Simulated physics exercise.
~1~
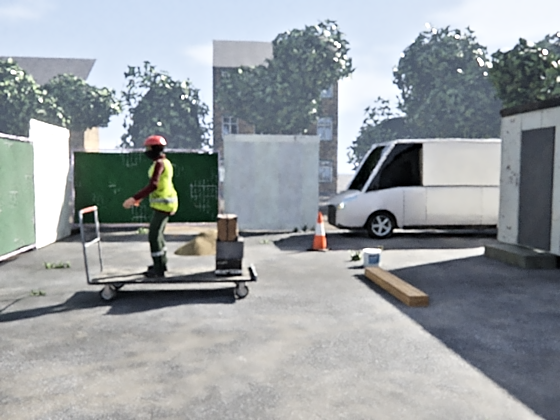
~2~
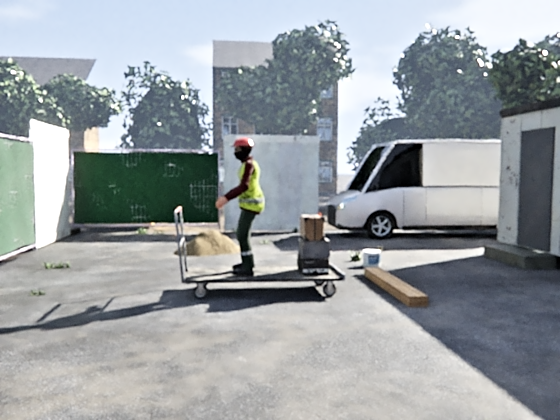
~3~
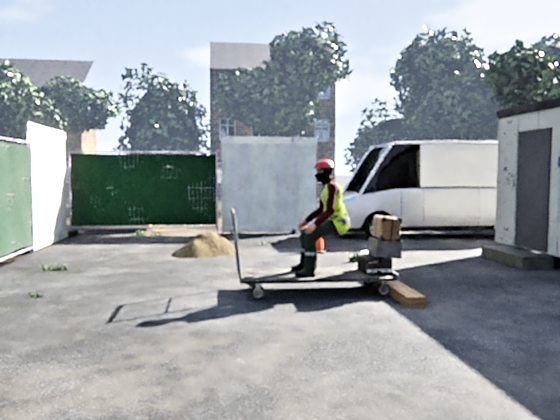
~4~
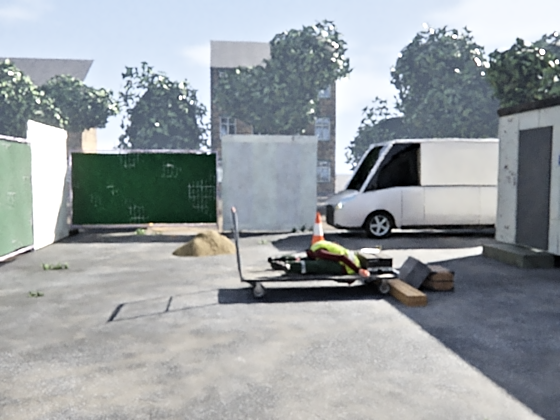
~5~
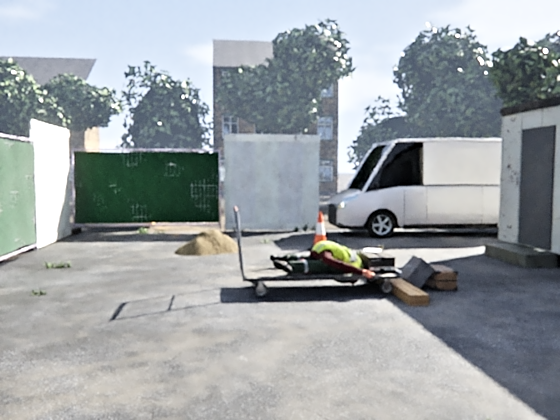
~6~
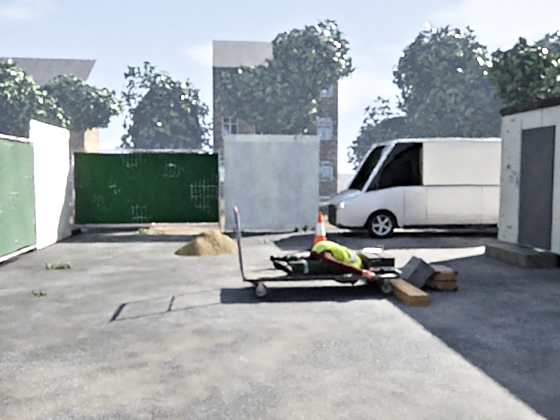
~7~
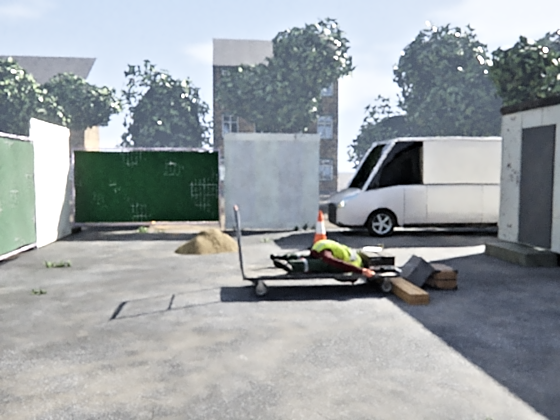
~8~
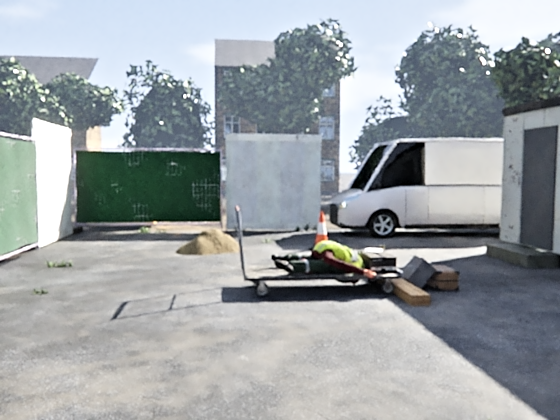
The footage shows a flat trolley carrying a standing figure in a red helmet and yellow vest and a stack of boxes rightward to a low kerb, where it stops; the figure collapses onto the deck and two boxes topple off beyond the kerb, where they stay.
